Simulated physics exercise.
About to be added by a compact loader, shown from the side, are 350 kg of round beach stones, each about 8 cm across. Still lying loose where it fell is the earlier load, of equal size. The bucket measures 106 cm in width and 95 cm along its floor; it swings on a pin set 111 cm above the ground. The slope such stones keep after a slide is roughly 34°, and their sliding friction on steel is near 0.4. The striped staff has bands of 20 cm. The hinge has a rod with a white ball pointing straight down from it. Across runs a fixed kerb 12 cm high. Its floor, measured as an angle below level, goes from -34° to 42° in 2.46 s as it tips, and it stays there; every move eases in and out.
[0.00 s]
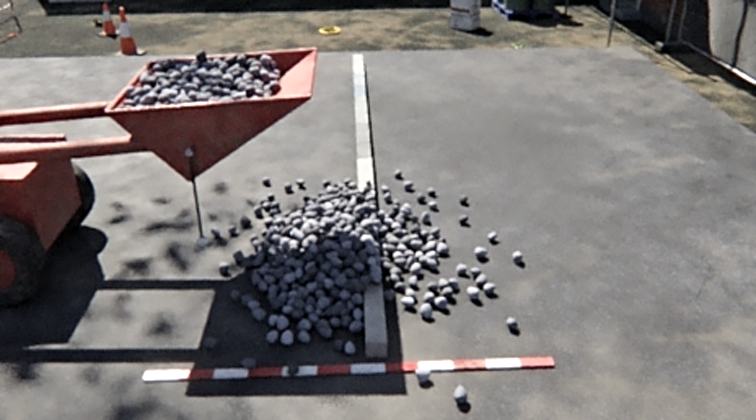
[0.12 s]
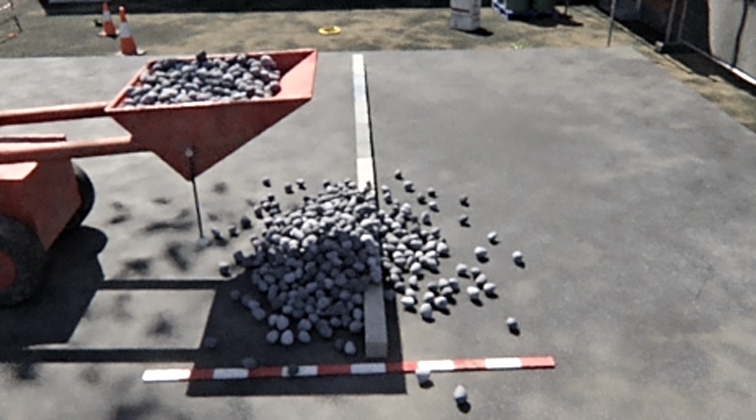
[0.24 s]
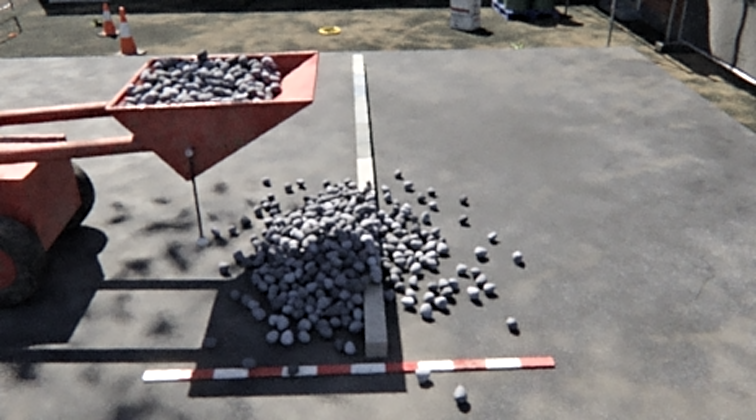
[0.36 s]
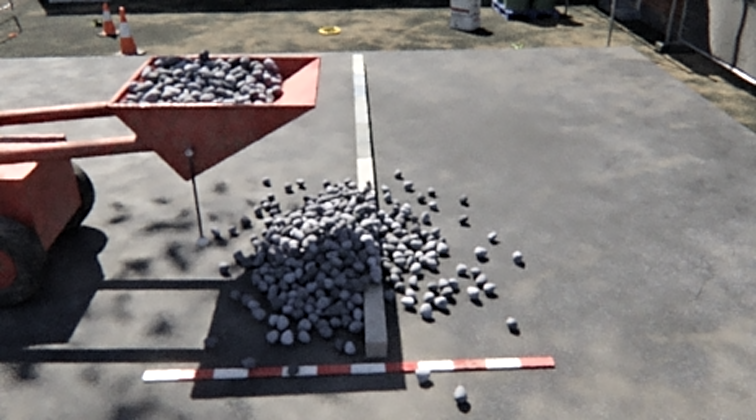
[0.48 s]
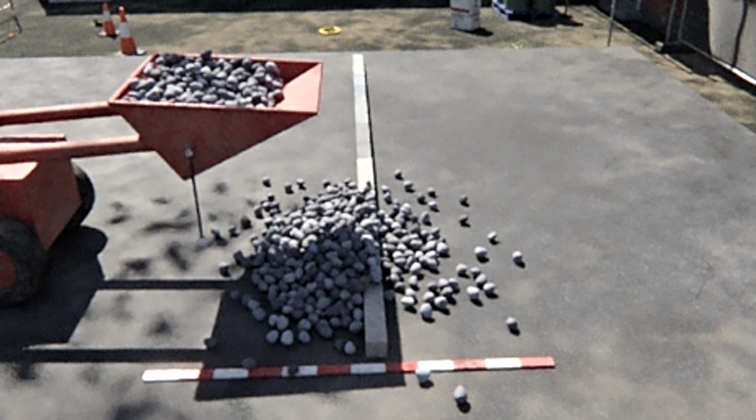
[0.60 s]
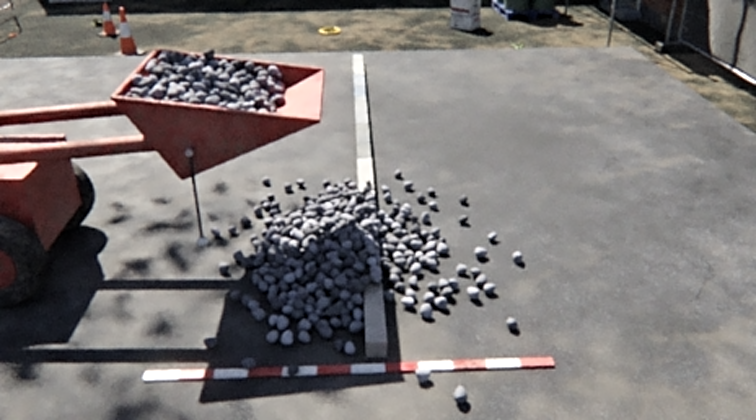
A red loader bucket filled with rounded grey stones tilts slightly downward at its right-hand lip, the stones inside shifting a little, while a loose pile of similar stones lies still across a pale kerb on the dark ground.
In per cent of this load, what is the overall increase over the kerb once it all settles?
30 out of 100, about.
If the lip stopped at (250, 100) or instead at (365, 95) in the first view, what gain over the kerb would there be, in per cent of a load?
0 %, then 80 %.
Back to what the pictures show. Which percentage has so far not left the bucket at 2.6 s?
Near 5 per cent of the load is held.
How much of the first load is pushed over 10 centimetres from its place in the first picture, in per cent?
Close to 20 in a hundred of them.
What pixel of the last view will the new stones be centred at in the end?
In the last view, somewhere near (333, 235).
After 1.8 s the floor is at 30°; in per cent of one load, 85 in the bucket, 100 on this side of the kerb, 15 over the kerb; the foremost stones are at (486, 254).
After 2.6 s the floor is at 42°; in per cent of one load, 3 in the bucket, 160 on this side of the kerb, 37 over the kerb; the foremost stones are at (484, 245).
After 2.9 s the floor is at 42°; in per cent of one load, 0 in the bucket, 157 on this side of the kerb, 43 over the kerb; the foremost stones are at (490, 245).
After 5.5 s the floor is at 42°; in per cent of one load, 0 in the bucket, 155 on this side of the kerb, 45 over the kerb; the foremost stones are at (496, 246). Net gain over the kerb, 30.
